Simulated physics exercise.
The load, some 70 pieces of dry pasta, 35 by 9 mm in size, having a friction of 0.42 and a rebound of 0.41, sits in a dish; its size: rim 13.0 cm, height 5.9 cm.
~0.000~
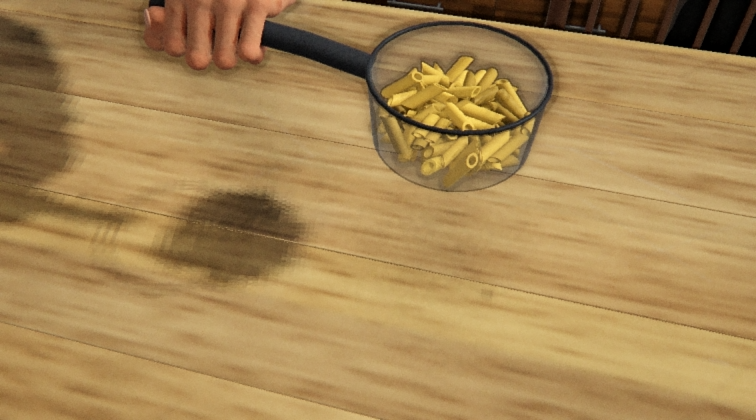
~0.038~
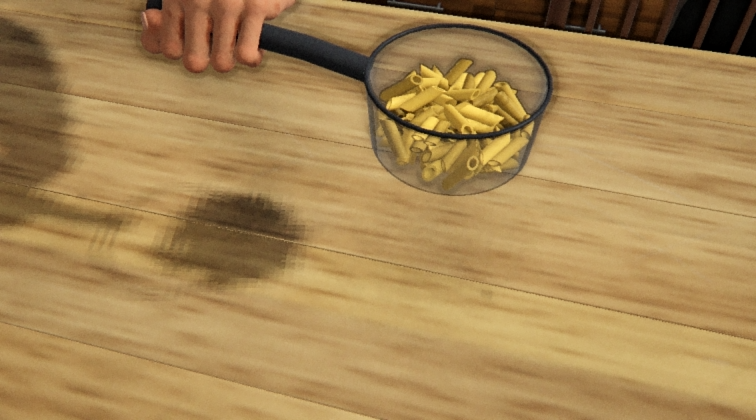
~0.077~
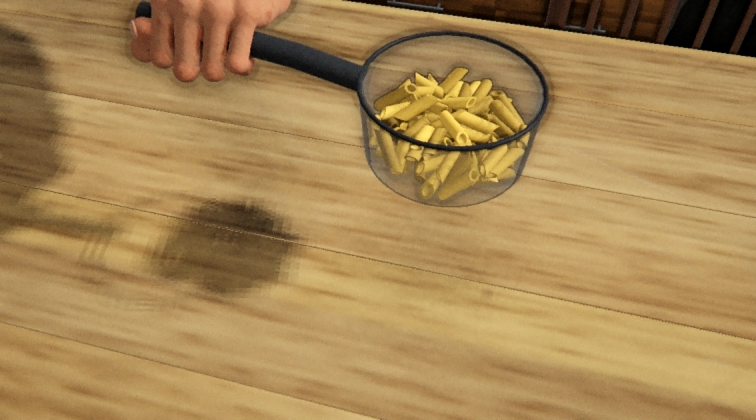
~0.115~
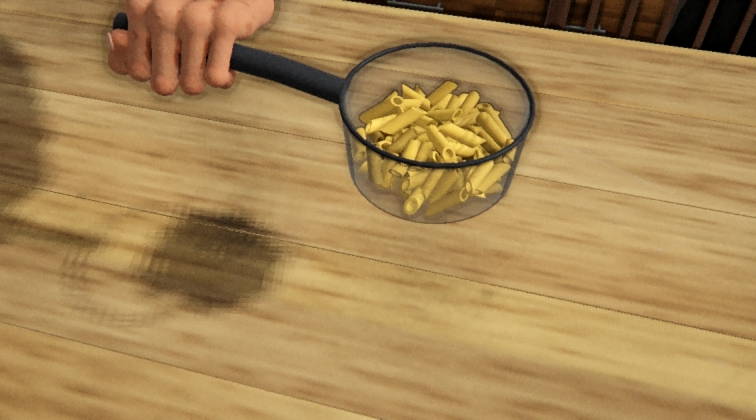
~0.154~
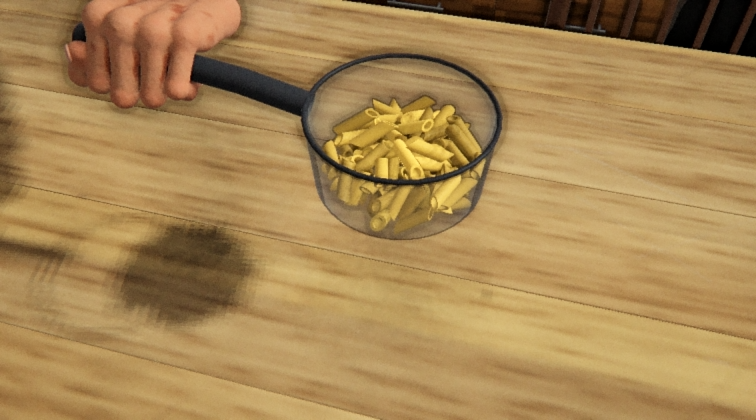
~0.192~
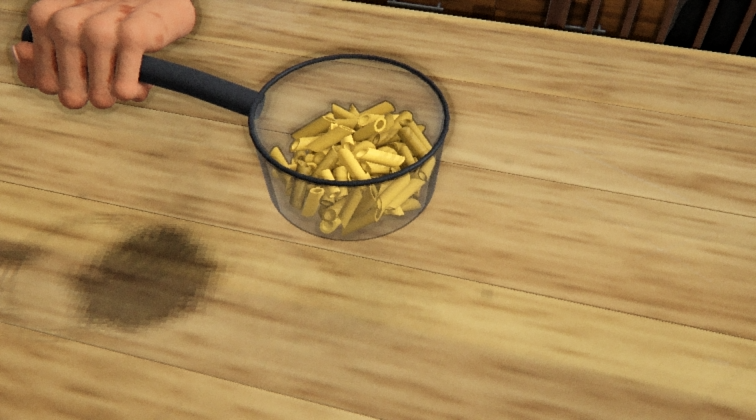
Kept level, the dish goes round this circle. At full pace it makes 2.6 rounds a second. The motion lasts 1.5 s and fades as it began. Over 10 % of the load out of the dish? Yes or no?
Yes.
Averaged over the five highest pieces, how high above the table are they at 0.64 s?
About 20 cm.
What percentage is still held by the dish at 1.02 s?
About 70 per cent.
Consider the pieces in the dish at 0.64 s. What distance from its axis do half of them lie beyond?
4.0 cm.
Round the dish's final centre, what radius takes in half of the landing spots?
34 cm.
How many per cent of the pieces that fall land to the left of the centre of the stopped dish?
That share is around 50 %.
After 0.64 s, dish 95 %, in the air 5 %; middle of the pieces not yet landed near (318, 138).
Then, at 1.02 s, fallen behind where it stops 10 %, dish 70 %, fallen right of where it stops 10 %, in the air 5 %; middle of the pieces not yet landed near (320, 150).
After 1.36 s, fallen behind where it stops 15 %, dish 65 %, fallen right of where it stops 10 %, fallen left of where it stops 5 %, fallen in front of where it stops 5 %; middle of the pieces not yet landed near (375, 168).
After 1.69 s, fallen behind where it stops 15 %, dish 60 %, fallen right of where it stops 10 %, fallen left of where it stops 5 %, fallen in front of where it stops 10 %; middle of the pieces not yet landed near (273, 86).
By 2.1 s all is still; fallen behind where it stops 15 %, dish 60 %, fallen right of where it stops 10 %, fallen left of where it stops 5 %, fallen in front of where it stops 10 %.
